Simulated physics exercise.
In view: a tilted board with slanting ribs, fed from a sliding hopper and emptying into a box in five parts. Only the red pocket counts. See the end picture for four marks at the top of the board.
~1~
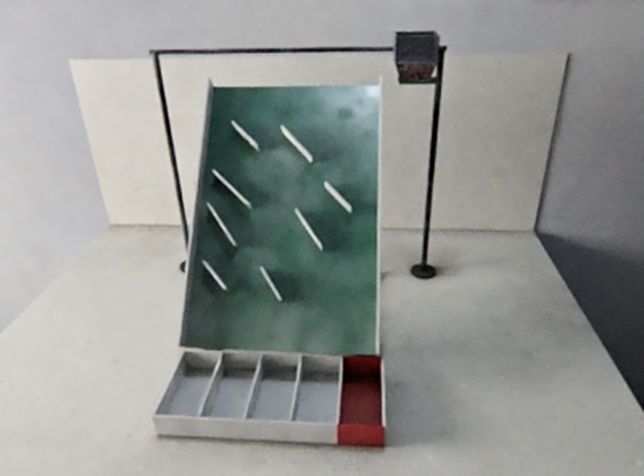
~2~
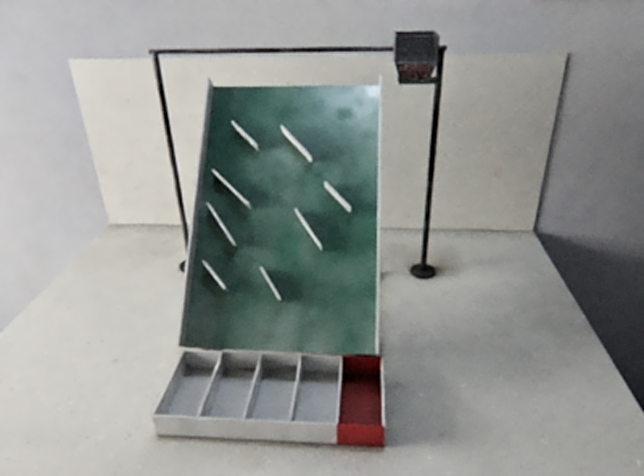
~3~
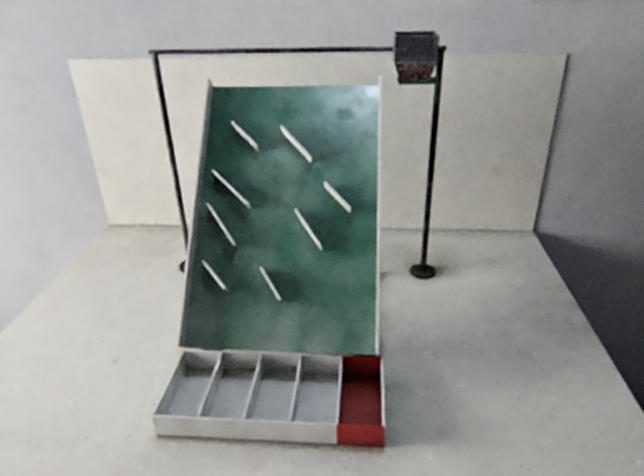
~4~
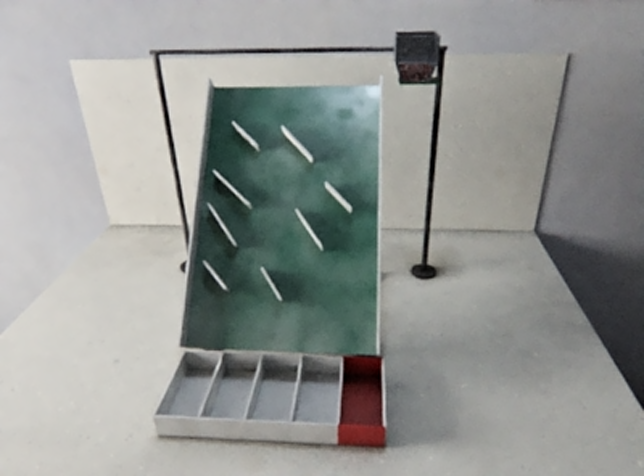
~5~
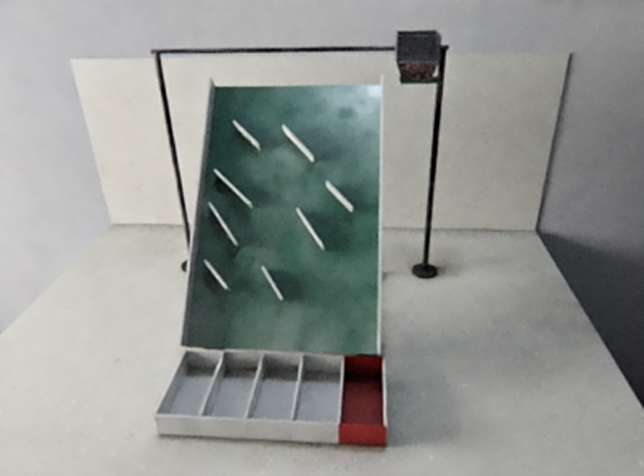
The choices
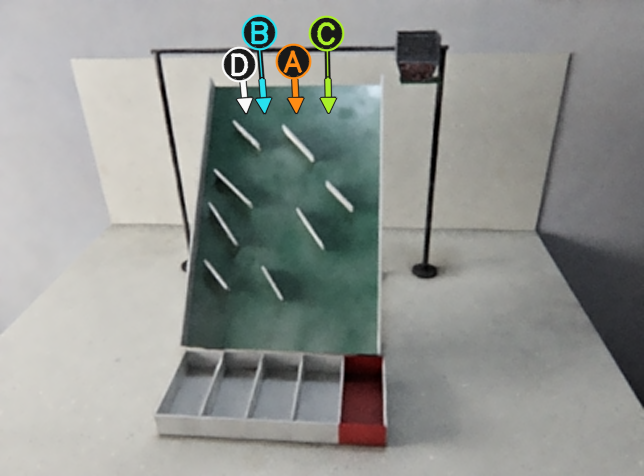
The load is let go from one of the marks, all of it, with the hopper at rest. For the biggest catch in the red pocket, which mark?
Choose C.
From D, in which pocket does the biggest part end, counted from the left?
The fourth.
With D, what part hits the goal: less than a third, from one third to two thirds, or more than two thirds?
It is less than a third.
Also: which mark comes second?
It is A.
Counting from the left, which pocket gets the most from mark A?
It is the fifth one.
On the marked copy, mark A meets the board at (296, 107); mark B meets the board at (264, 107); mark C meets the board at (328, 107); mark D meets the board at (245, 107).
With A, the bulk in the red pocket, a small share in other pockets, a small share held on the board.
With B, a small share in the red pocket, the bulk in other pockets.
With C, the whole lot in the red pocket.
With D, a small share in the red pocket, the bulk in other pockets.
